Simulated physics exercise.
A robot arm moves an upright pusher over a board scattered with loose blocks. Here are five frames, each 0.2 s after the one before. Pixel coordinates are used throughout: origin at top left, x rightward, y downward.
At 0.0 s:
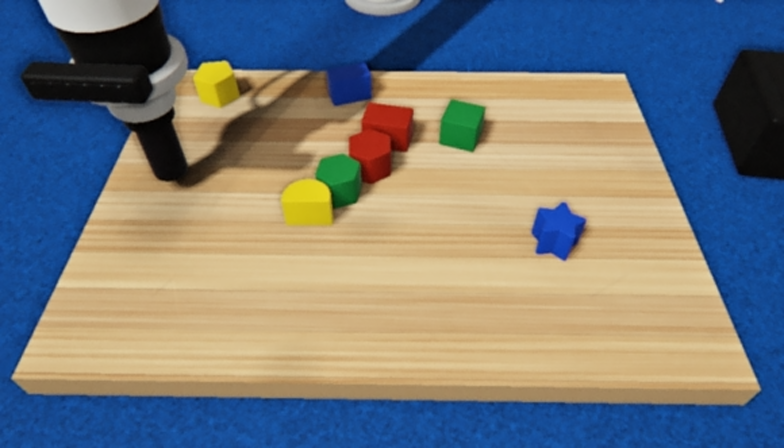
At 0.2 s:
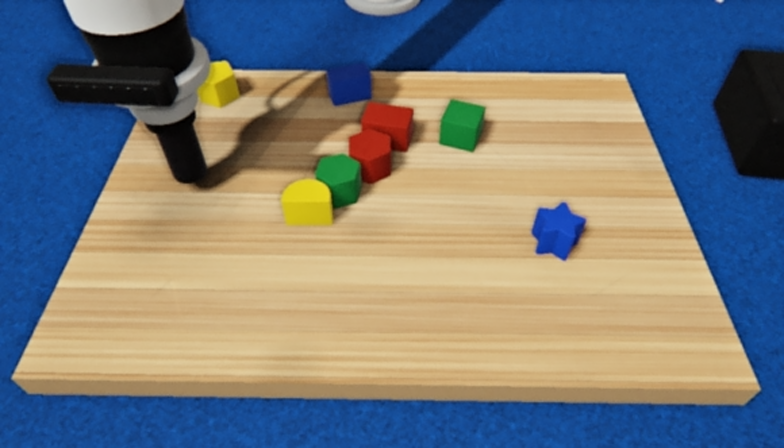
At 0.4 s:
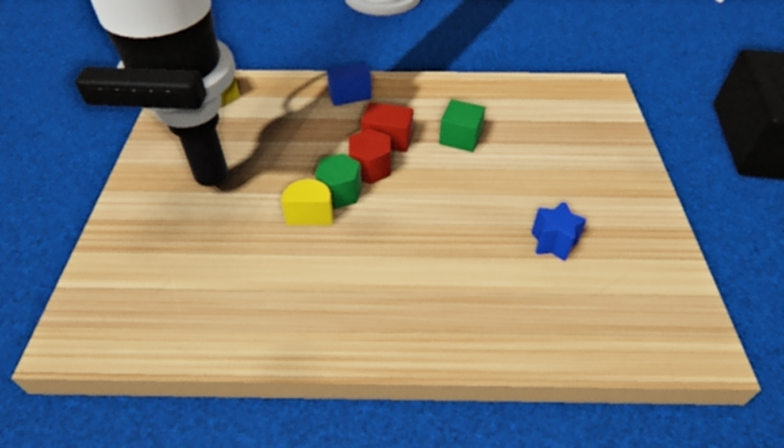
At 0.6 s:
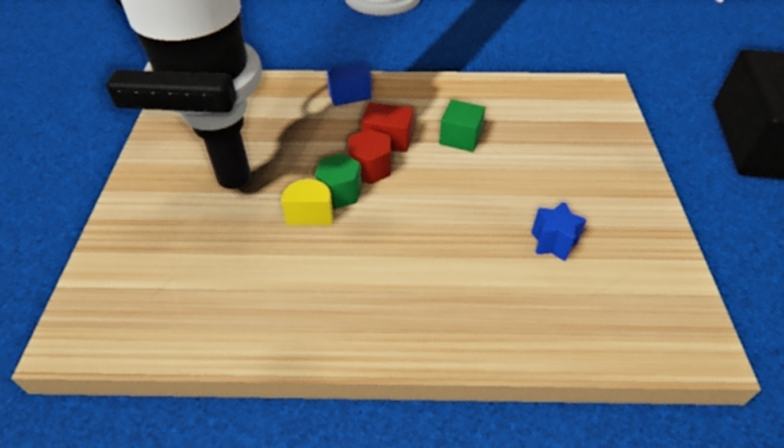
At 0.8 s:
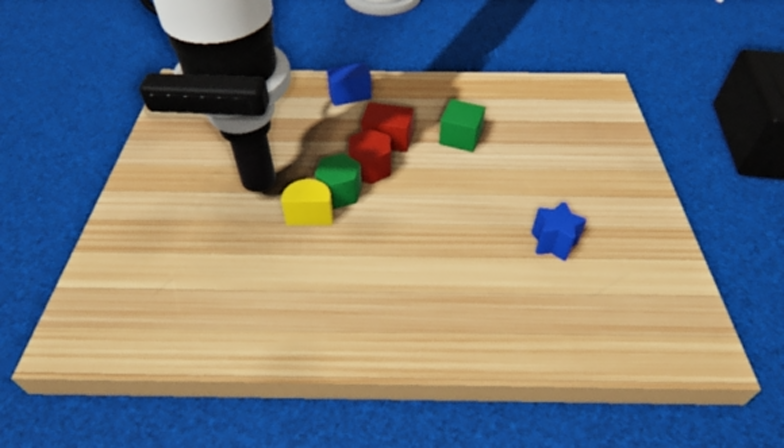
A black upright pusher on a robot arm slides steadily rightward across the upper left of a pale wooden board, seen from above at an angle by a still camera. Yellow, green and red blocks form a diagonal line near the middle, with blue and green blocks behind, a blue star at right and another yellow block at upper left. The arm gradually covers that rear yellow block as the pusher nears the yellow half-round one, and every visible block stays still.
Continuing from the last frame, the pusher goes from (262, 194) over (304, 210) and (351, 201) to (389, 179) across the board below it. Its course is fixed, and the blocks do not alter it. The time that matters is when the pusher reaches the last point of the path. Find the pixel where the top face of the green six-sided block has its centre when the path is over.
Its top middle will sit at (404, 130).
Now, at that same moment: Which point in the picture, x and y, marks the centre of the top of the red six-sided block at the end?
I'd expect the centre of its top face to be at (409, 106).
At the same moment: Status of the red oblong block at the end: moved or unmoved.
At the end of the path, it will have moved.
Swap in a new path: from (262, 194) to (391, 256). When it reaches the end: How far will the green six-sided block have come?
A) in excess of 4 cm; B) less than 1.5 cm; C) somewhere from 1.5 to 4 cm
It's B.
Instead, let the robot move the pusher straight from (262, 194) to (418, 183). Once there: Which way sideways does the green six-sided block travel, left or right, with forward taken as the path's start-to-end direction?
It gets pushed right.
What follows on the original path. One third of the way, pusher at (302, 198); yellow half-round block at (332, 200).
Two thirds of the way, pusher at (351, 187); yellow half-round block at (359, 205), turned 30° clockwise; green six-sided block at (372, 152), turned 25° anticlockwise; red six-sided block at (388, 127); red oblong block at (395, 105).
At the end, pusher at (389, 166); yellow half-round block at (359, 205), turned 30° clockwise; green six-sided block at (404, 130), turned 40° anticlockwise; red six-sided block at (409, 106), turned 25° anticlockwise; red oblong block at (406, 84).
